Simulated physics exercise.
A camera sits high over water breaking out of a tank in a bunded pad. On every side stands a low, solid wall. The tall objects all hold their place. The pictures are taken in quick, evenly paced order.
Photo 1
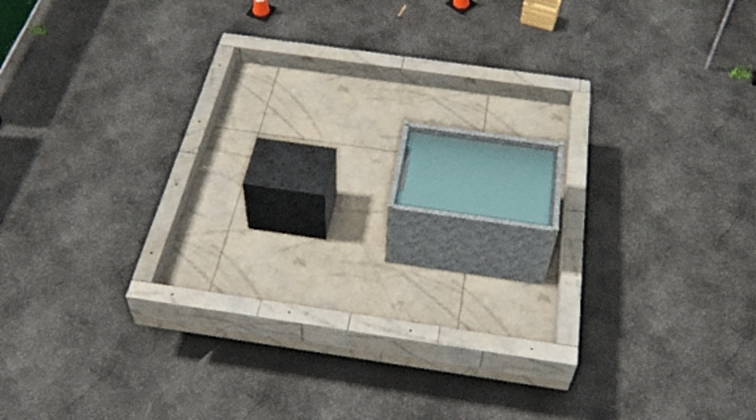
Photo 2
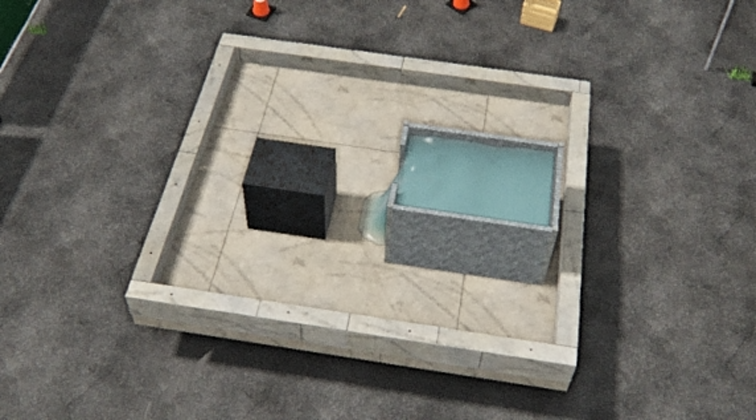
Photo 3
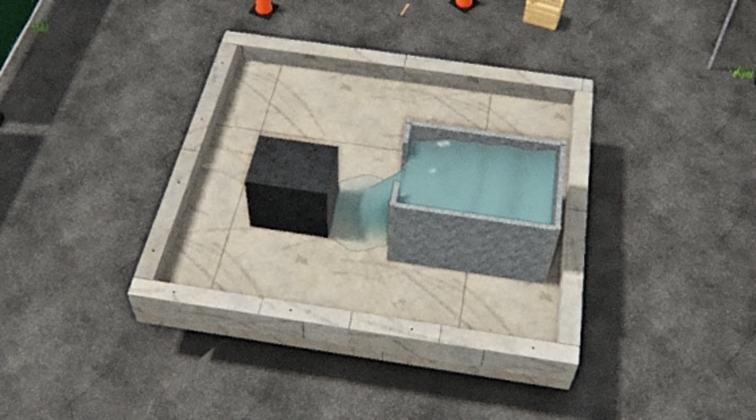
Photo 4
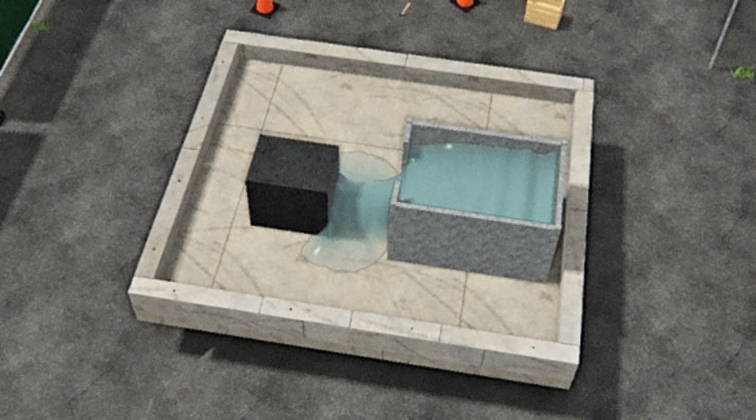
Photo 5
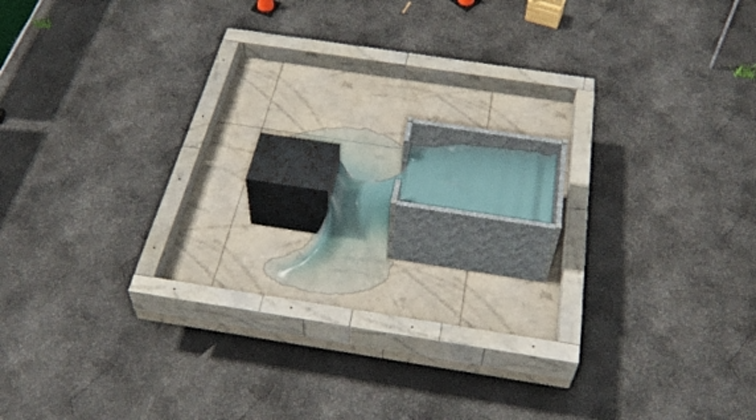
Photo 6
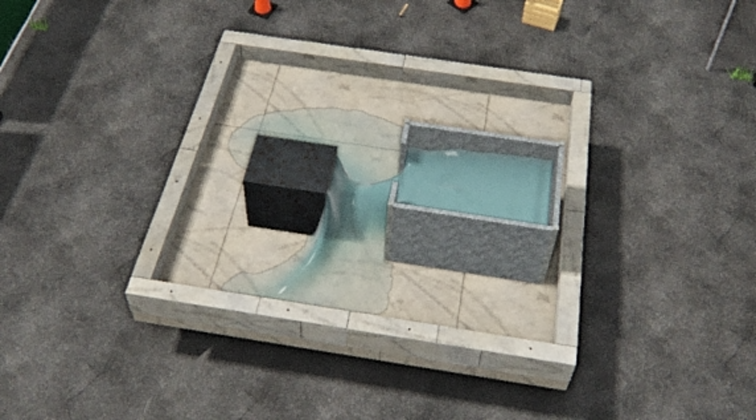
Water lies still in a grey, open-topped tank on the right of a pale, low-walled pad, seen from high above on dark paving. A black block stands to its left, with orange cones and a tan box beyond the far wall. The water bursts from the tank's left side, strikes the block and spreads around it in a thin sheet, while the view shifts very slightly.
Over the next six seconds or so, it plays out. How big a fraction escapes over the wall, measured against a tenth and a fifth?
The fraction escaping is under a tenth.
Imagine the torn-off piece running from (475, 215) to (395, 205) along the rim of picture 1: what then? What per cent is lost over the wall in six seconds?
Around 20 in a hundred.
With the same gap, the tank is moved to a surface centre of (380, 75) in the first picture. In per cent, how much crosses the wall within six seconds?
About 14 per cent.
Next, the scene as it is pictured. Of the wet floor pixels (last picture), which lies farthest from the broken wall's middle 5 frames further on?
Somewhere around (238, 63).
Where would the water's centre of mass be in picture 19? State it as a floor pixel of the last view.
Roughly at (374, 204).
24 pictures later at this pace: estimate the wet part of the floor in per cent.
Around 95 percent, give or take.
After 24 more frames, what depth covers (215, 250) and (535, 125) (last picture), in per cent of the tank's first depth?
Close to 8 per cent for the first and close to 4 per cent for the second.
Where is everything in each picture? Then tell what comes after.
Still water in the water tank at (478, 179), in the first frame.
Water pours out at (399, 202) and has run to (370, 202), in the second frame.
The front is at (342, 188), out from the gap at (401, 200), in the third frame.
Water pours out at (401, 201) and has run to a hidden place, in the fourth frame.
Water pours out at (402, 200) and has run to a hidden place, in the fifth frame.
Water pours out at (399, 202) and has run to a hidden place, in the sixth frame.
A moment on, water covers 35 % of the floor; the low wall has let 0 % over.
Next, water covers 45 % of the floor; the low wall has let 0 % over.
Then, water covers 60 % of the floor; the low wall has let 2 % over.
Later, water covers 80 % of the floor; the low wall has let 2 % over.
In the end, water covers 85 % of the floor; the low wall has let 2 % over.
